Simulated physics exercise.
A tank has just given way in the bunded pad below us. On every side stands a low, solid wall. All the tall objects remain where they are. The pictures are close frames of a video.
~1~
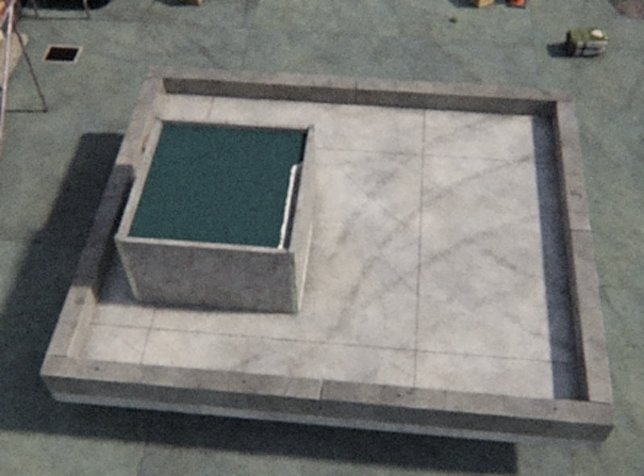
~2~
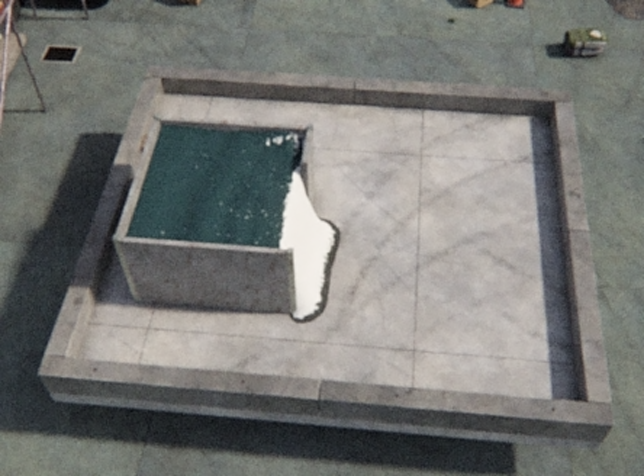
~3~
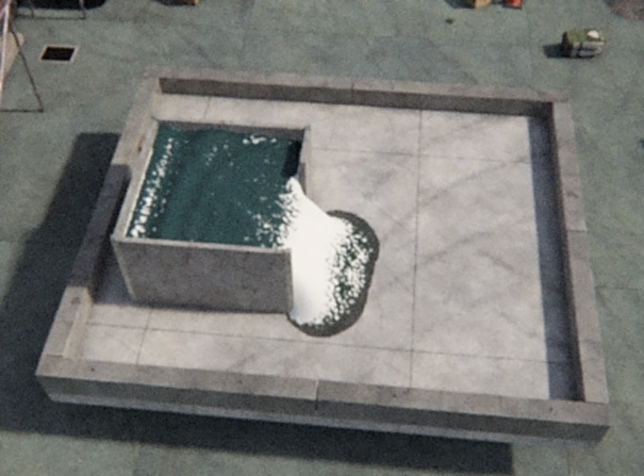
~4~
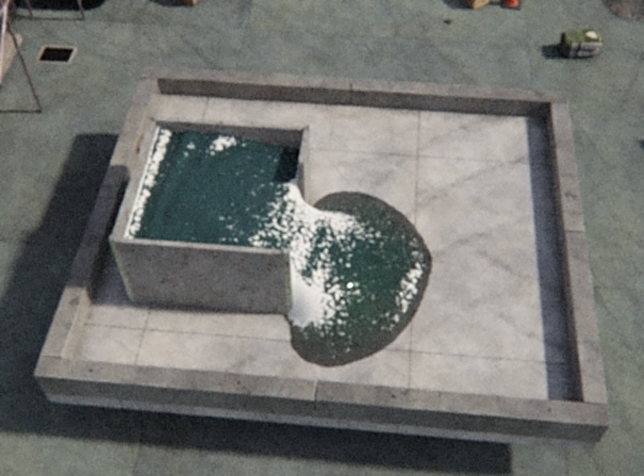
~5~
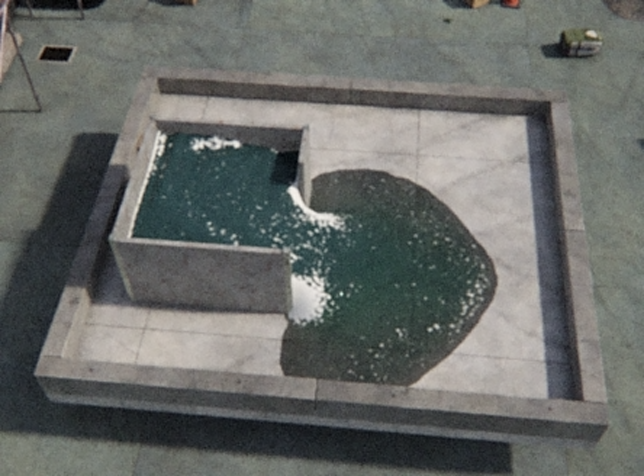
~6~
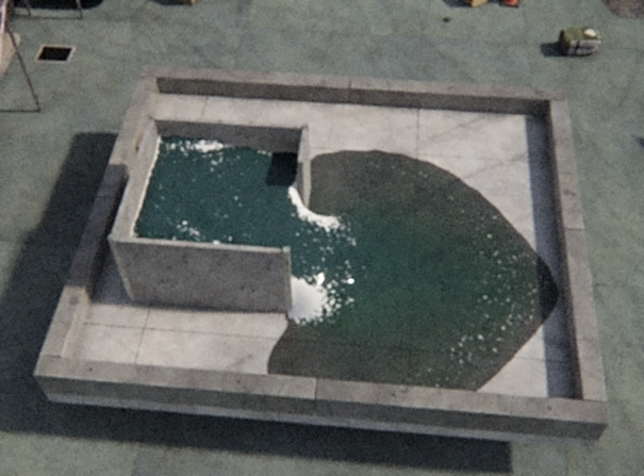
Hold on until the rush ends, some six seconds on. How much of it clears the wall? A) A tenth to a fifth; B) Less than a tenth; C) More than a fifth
A, A tenth to a fifth.
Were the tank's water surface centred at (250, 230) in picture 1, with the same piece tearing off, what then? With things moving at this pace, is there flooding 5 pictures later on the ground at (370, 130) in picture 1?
Spot checked: Not reached.
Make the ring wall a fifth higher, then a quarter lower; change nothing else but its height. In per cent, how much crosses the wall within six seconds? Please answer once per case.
Well, you'd get 8 per cent in the first case and 24 per cent in the second.
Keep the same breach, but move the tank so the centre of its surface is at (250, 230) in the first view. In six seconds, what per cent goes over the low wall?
Estimated share: Around 18 %.
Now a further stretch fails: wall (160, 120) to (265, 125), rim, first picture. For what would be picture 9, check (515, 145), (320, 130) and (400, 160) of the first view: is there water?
First point bare, second point swamped, third point swamped.
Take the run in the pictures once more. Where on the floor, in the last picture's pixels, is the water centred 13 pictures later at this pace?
Point: (389, 261).
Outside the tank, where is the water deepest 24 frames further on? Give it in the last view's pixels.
Near (544, 133).
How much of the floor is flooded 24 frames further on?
That works out at 85 %.
A moment on, water covers 50 % of the floor; the low wall has let 0 % over.
Next, water covers 55 % of the floor; the low wall has let 1 % over.
Then, water covers 55 % of the floor; the low wall has let 10 % over.
Later, water covers 70 % of the floor; the low wall has let 13 % over.
In the end, water covers 80 % of the floor; the low wall has let 13 % over.
